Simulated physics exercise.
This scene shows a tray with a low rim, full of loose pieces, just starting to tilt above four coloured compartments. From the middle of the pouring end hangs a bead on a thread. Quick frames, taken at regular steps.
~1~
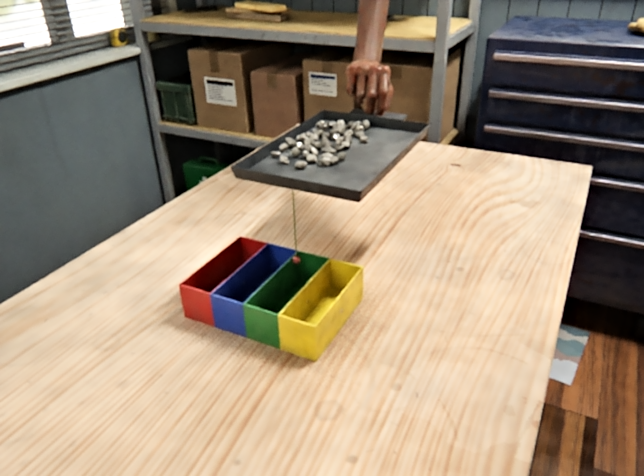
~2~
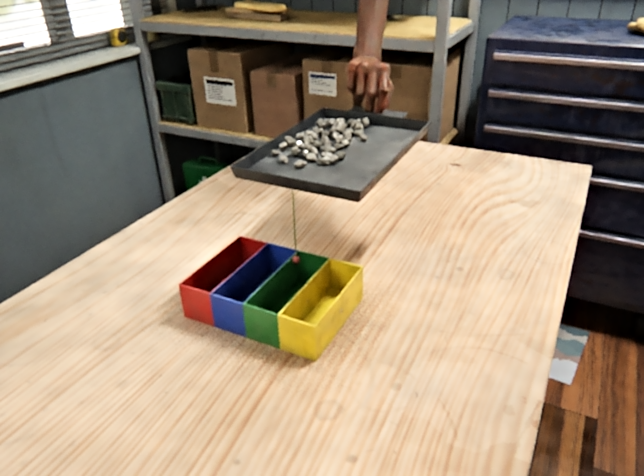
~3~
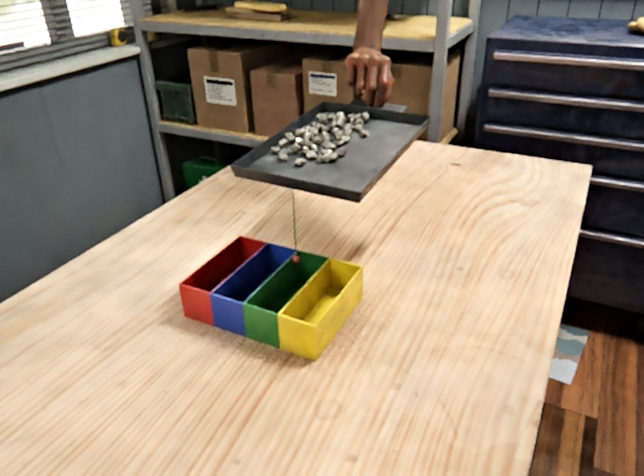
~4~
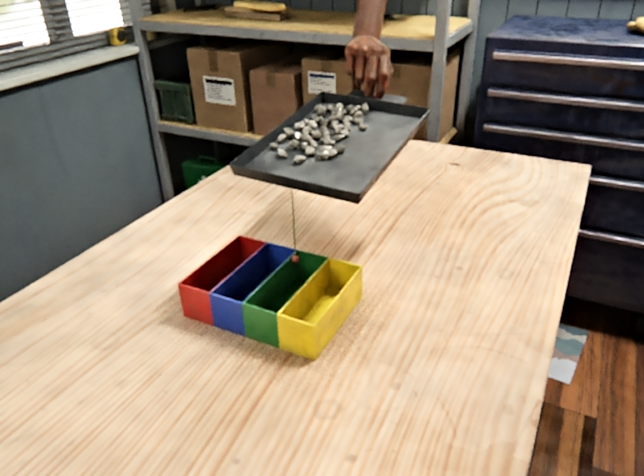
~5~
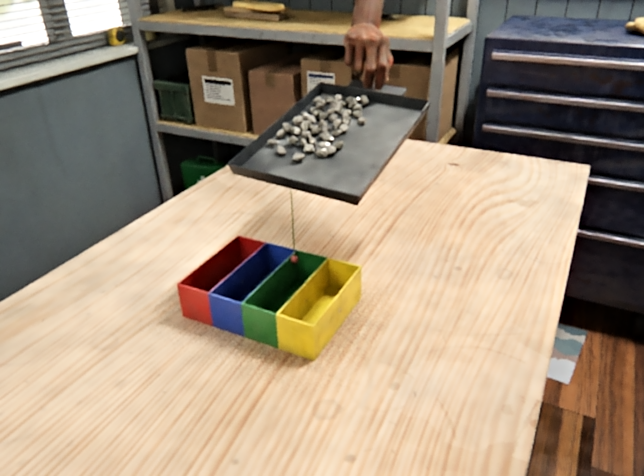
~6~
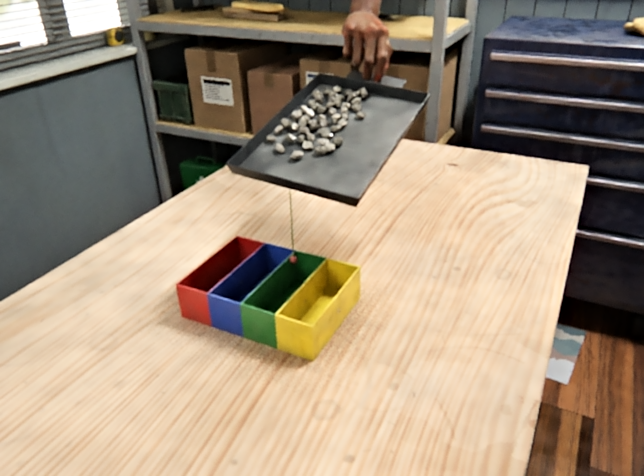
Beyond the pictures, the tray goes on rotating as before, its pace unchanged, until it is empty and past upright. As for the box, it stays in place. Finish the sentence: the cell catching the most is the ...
... Yellow cell.
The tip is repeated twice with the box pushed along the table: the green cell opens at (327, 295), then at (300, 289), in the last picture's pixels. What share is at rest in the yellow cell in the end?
20, then 50 %.
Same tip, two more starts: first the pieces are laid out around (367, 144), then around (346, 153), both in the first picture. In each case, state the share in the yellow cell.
Try 1: 40 %; try 2: 40 %.
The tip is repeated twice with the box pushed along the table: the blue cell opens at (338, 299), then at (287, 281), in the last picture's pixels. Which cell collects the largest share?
At the first place that blue cell, at the second the green cell.
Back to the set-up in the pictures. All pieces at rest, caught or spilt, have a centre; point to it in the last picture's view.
Around (319, 324).
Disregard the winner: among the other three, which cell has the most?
The second spot goes to green.
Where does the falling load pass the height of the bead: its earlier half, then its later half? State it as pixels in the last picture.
Early half: (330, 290); late half: (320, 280).
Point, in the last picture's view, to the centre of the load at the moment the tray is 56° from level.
Look around (323, 184) in the last picture.
Just after the last frame, tray tipped steeply; almost all on the tray; just a few in the yellow cell; about a tenth falling or outside the box.
A moment on, tray tipped right over; roughly half on the tray; about a tenth in the yellow cell; about a tenth in the green cell; roughly a third falling or outside the box.
Further on, tray tipped past a quarter turn; roughly half in the yellow cell; roughly a quarter in the green cell; roughly a third falling or outside the box.
When it is over, tray tipped past a quarter turn; roughly half in the yellow cell; roughly a quarter in the green cell; not one in the blue cell; not one in the red cell; roughly a third outside the box.
